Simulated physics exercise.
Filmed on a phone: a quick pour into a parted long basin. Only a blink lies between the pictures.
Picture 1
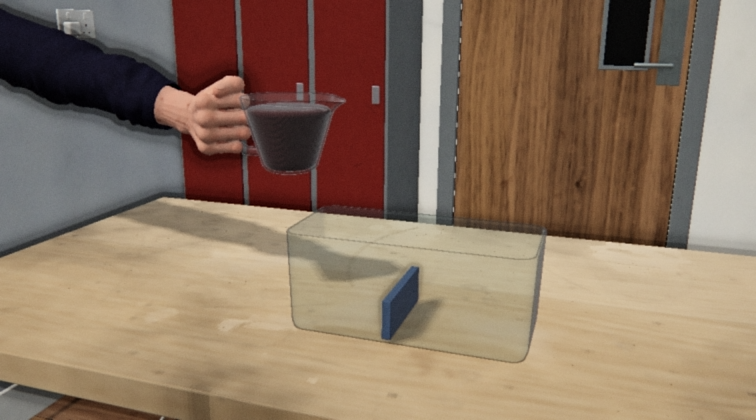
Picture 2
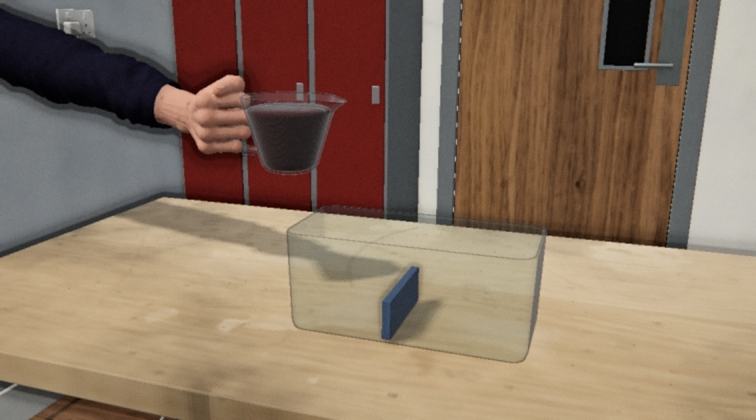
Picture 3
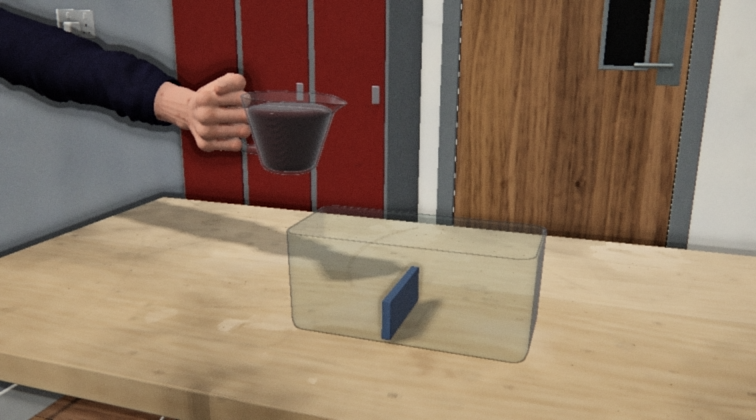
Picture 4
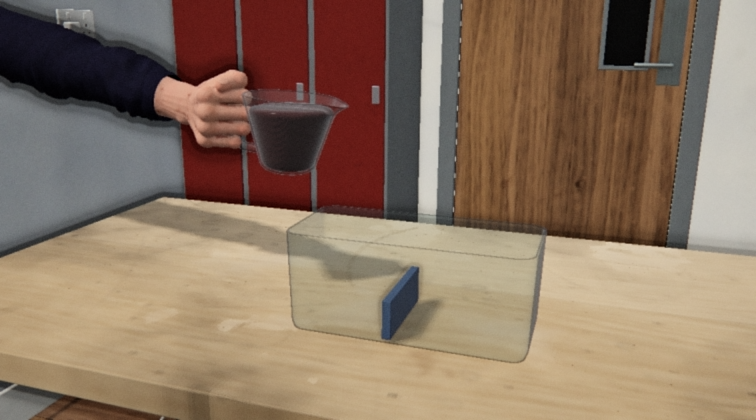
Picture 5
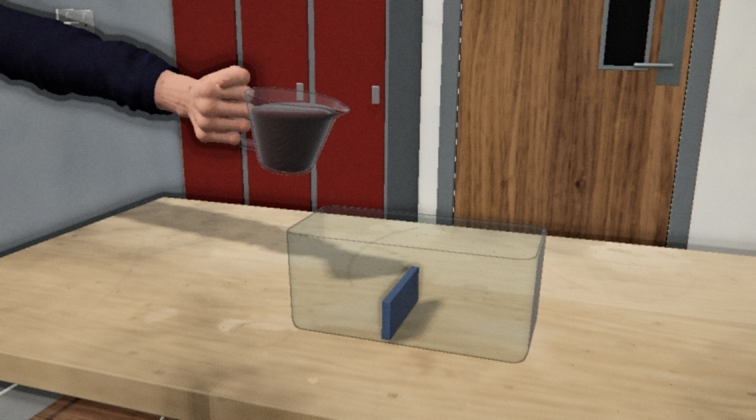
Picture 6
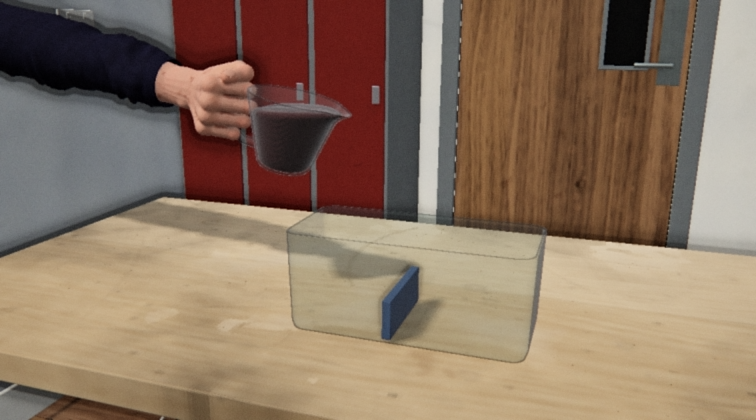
On a light wooden table in front of red lockers, a clear basin with a small blue divider sits below a hand holding a clear jug of dark wine, which the hand slowly tilts slightly to the right.
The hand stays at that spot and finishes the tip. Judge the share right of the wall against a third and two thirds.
The share right of the wall is less than a third.
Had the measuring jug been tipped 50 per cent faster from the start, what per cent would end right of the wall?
Near 10 %.
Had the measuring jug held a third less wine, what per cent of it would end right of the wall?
Some 5 per cent.
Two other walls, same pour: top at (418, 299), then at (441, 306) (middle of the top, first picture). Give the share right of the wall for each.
Roughly 10 per cent, and 15 per cent.
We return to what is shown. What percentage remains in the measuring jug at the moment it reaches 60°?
Roughly 65 in a hundred.
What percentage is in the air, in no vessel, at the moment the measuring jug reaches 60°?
Roughly 20 in a hundred.
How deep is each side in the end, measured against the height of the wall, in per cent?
Left: 50 %. Right: 10 %.
A moment on, the measuring jug is tipped part way and 63 per cent is still to pour, 13 is left of the wall and 4 right of it.
Next, the measuring jug is tipped on its side and 13 per cent is still to pour, 67 is left of the wall and 11 right of it.
Then the measuring jug is tipped on its side and 0 per cent is still to pour, 85 is left of the wall and 13 right of it.
Later the measuring jug is tipped on its side and 0 per cent is still to pour, 86 is left of the wall and 13 right of it.
In the end 86 per cent lies left of the wall, 13 right of it and 1 outside.
